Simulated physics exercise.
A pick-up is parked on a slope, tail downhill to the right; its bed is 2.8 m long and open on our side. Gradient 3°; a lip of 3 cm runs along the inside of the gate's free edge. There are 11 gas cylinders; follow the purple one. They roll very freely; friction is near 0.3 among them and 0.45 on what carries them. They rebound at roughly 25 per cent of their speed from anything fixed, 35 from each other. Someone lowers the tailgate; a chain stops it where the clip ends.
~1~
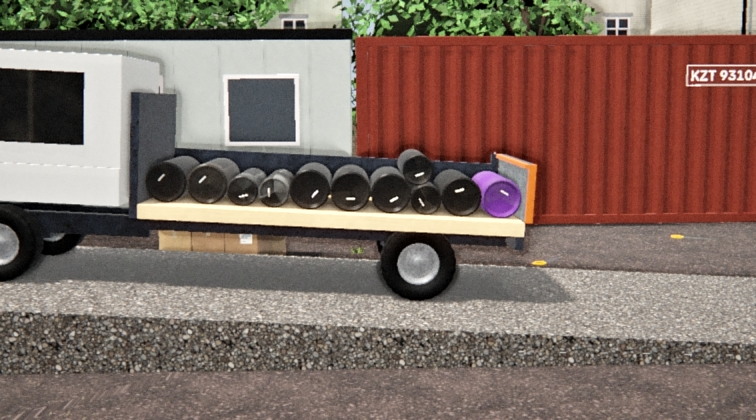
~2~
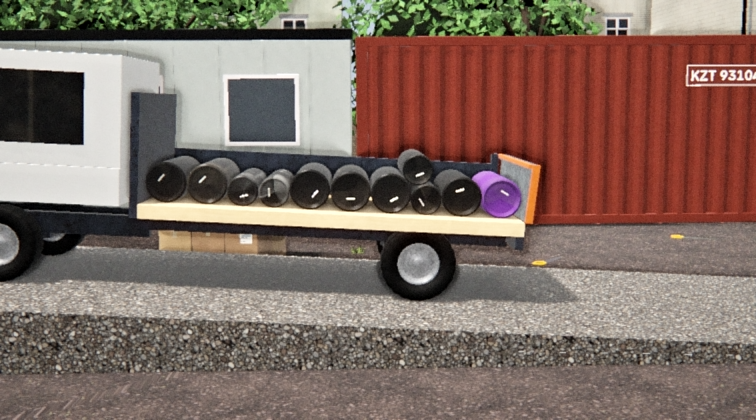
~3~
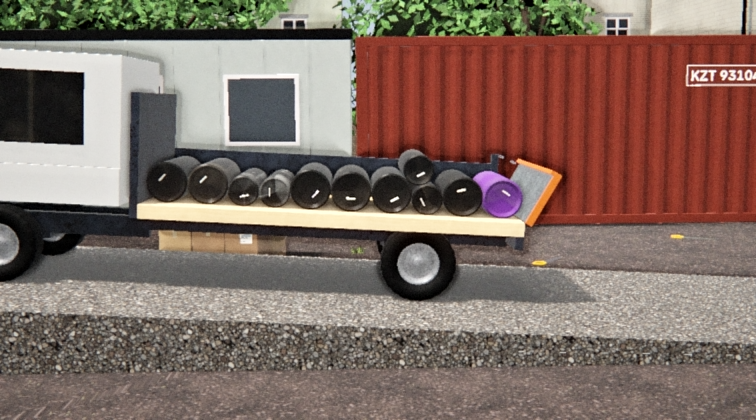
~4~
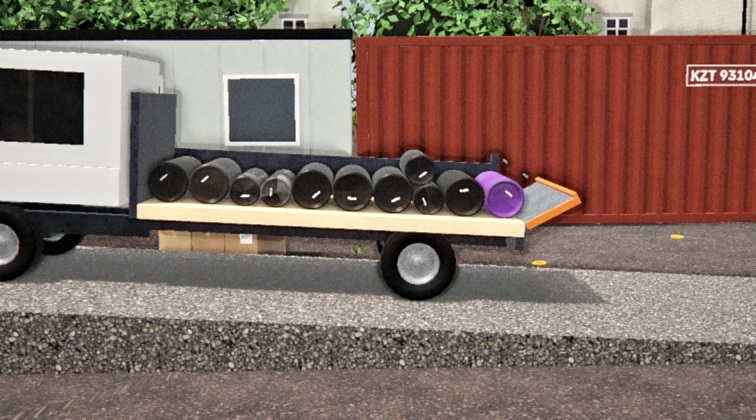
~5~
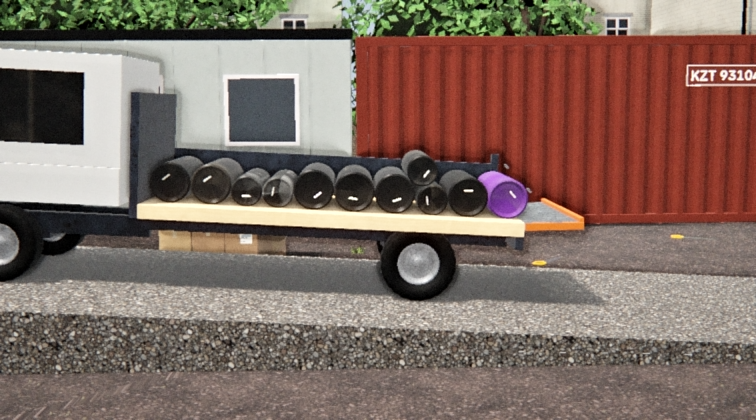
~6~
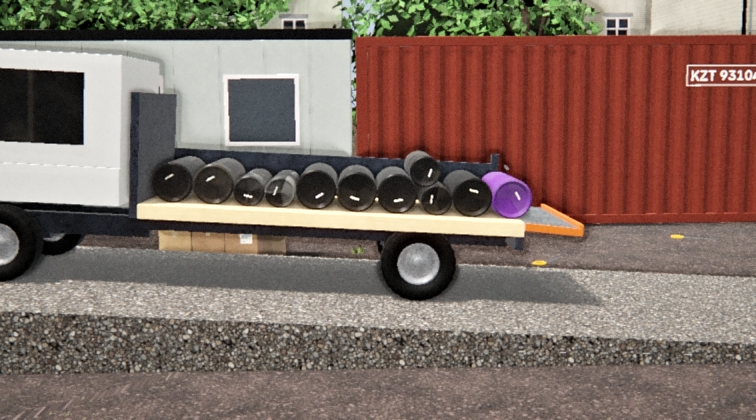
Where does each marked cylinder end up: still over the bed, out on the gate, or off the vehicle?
The purple one ends off the vehicle.
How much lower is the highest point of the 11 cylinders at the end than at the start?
About 10 cm.
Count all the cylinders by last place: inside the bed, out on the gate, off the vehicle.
7, 2 and 2.
Then, 0.4 s past the sixth picture, purple is on the gate, 5 cm past the hinge, rolling right; 0 out so far.
Then, 0.6 s past the sixth picture, purple is on the gate, 15 cm past the hinge, rolling right; 0 out so far.
Then, 1.0 s past the sixth picture, purple is on the gate, 35 cm past the hinge, rolling right; 0 out so far.
Then, 1.4 s past the sixth picture, purple is dropping off the gate; 1 out so far.
Finally (6.1 s after the last picture), purple is off the vehicle; 2 out so far.
